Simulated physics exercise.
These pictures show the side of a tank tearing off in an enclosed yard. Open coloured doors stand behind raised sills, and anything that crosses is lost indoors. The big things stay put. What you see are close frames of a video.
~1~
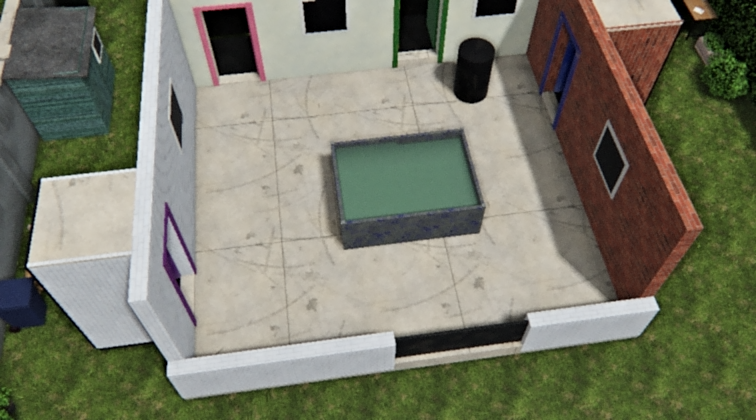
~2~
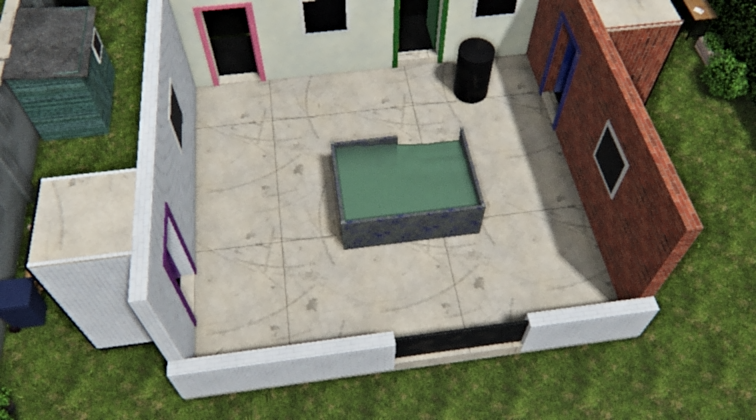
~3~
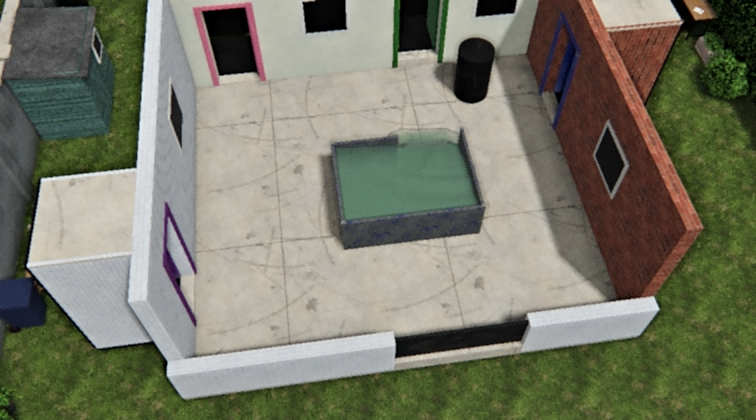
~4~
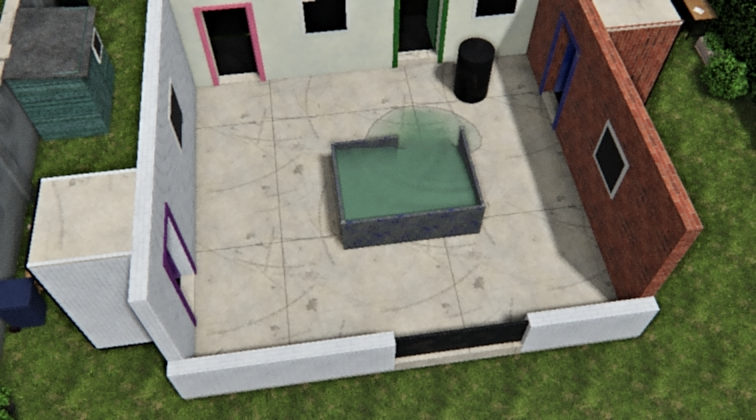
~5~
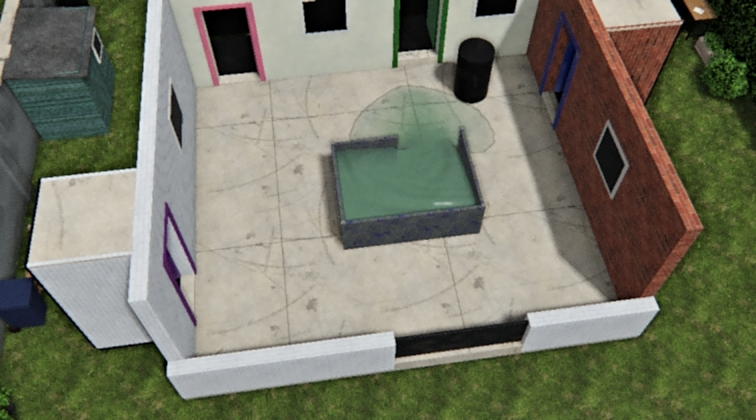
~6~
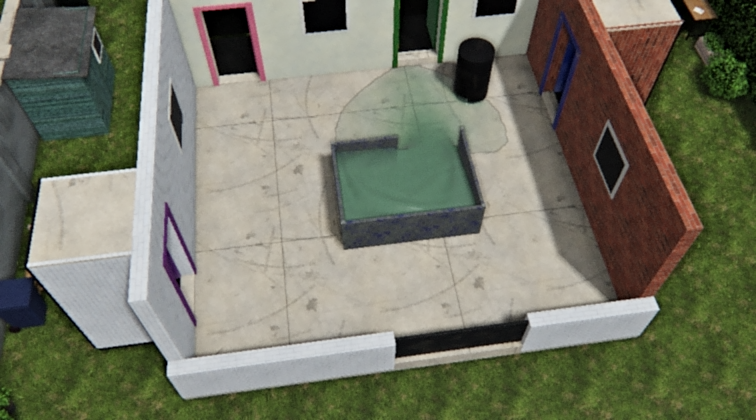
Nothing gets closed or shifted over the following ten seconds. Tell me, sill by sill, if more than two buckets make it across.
Purple door: No, two or fewer; blue door: Yes, more than two; green door: Yes, more than two; pink door: Yes, more than two.
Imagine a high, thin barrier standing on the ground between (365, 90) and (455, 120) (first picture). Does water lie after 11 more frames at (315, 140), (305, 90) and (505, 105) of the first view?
Log, spots one to three: Swamped; swamped; swamped.
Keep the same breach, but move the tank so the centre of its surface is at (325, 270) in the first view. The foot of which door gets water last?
It would be the purple one.
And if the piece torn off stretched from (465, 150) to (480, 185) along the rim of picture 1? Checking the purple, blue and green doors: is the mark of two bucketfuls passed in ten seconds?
Log - purple runs over the limit, blue runs over the limit, green keeps within bounds.
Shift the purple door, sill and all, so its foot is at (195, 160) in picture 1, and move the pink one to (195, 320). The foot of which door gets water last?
The door marked pink.
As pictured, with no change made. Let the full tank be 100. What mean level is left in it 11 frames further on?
Some 52 per cent.
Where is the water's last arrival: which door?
It's the purple-painted one.
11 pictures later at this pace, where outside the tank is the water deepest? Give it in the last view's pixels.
Pointing at (425, 67).
A moment on, water covers 20 % of the floor; the purple door not reached, the blue door not reached, the green door over two buckets in, the pink door not reached.
Next, water covers 25 % of the floor; the purple door not reached, the blue door over two buckets in, the green door far over two buckets in, the pink door wet at the sill, nothing in.
Then, water covers 40 % of the floor; the purple door not reached, the blue door over two buckets in, the green door far over two buckets in, the pink door under two buckets in.
Later, water covers 80 % of the floor; the purple door wet at the sill, nothing in, the blue door far over two buckets in, the green door far over two buckets in, the pink door under two buckets in.
In the end, water covers 95 % of the floor; the purple door wet at the sill, nothing in, the blue door far over two buckets in, the green door far over two buckets in, the pink door over two buckets in.
